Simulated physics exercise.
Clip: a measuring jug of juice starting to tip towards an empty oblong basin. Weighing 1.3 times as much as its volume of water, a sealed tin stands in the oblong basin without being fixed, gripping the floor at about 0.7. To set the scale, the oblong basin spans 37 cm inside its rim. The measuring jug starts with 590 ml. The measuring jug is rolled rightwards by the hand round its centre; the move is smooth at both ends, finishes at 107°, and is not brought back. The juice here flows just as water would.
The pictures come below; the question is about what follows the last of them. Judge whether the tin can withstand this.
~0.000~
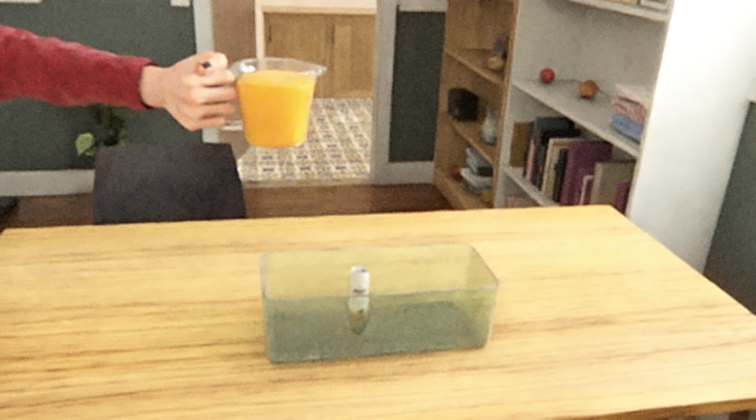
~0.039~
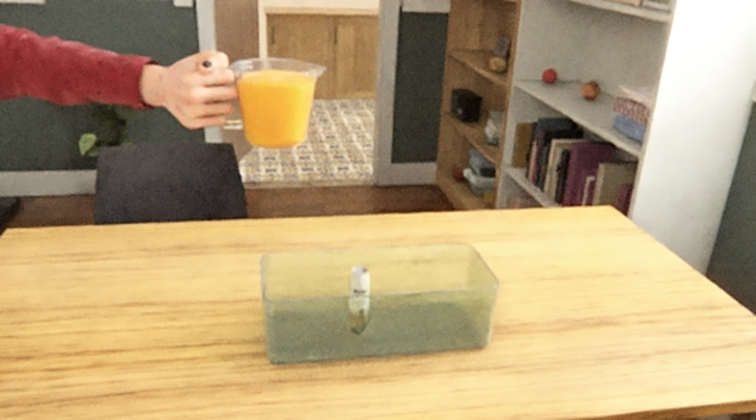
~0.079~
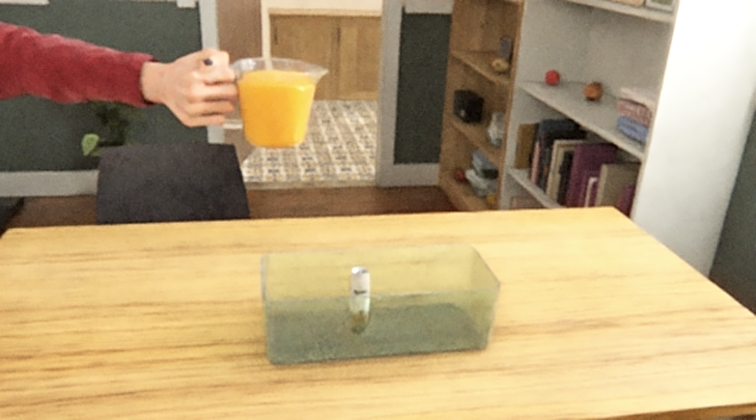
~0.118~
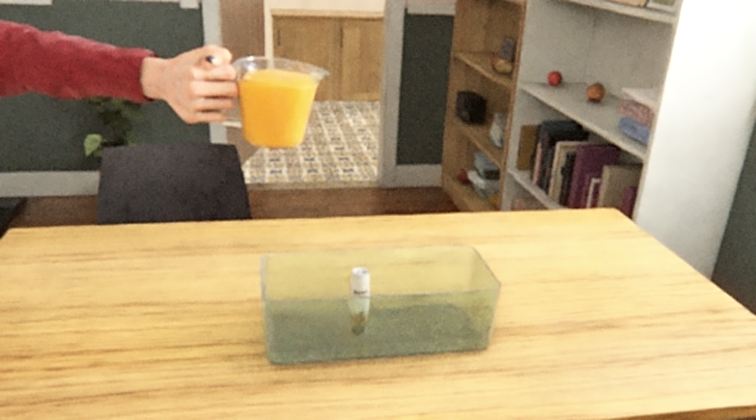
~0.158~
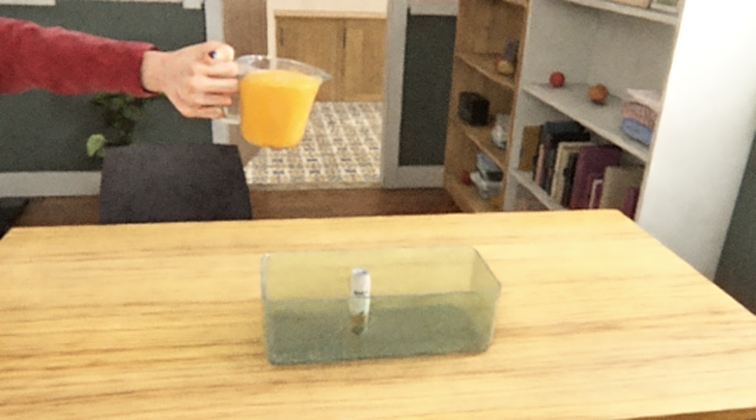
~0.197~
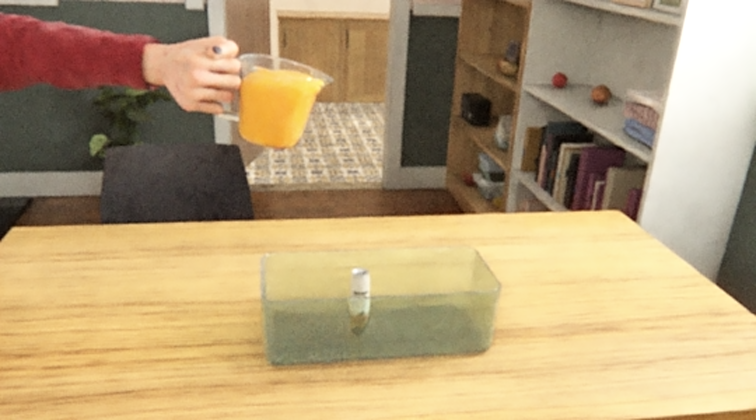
It withstands it and stays upright.
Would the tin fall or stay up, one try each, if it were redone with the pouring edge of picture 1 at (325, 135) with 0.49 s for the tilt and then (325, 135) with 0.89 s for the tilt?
First it tips over; then it tips over.
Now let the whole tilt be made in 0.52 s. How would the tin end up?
Result: Tin upright.
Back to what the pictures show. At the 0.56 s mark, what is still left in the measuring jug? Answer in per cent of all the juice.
Close to 66 in a hundred.
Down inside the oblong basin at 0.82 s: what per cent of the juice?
Reading: Approx. 52 %.
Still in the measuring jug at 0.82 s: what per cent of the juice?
Near 12 percent, more or less.
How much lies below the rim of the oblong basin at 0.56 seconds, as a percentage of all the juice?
About 2 per cent.
After 0.56 s the tilt is 74° and 67 per cent is still to pour; the tin stands where it began.
After 0.82 s the tilt is 105° and 12 per cent is still to pour; the tin stands where it began.
After 1.09 s the tilt is 107° and 0 per cent is still to pour; the tin stands where it began.
After 1.39 s the tilt is 107° and 0 per cent is still to pour; the tin stands where it began.
In the end the tin stands where it began.
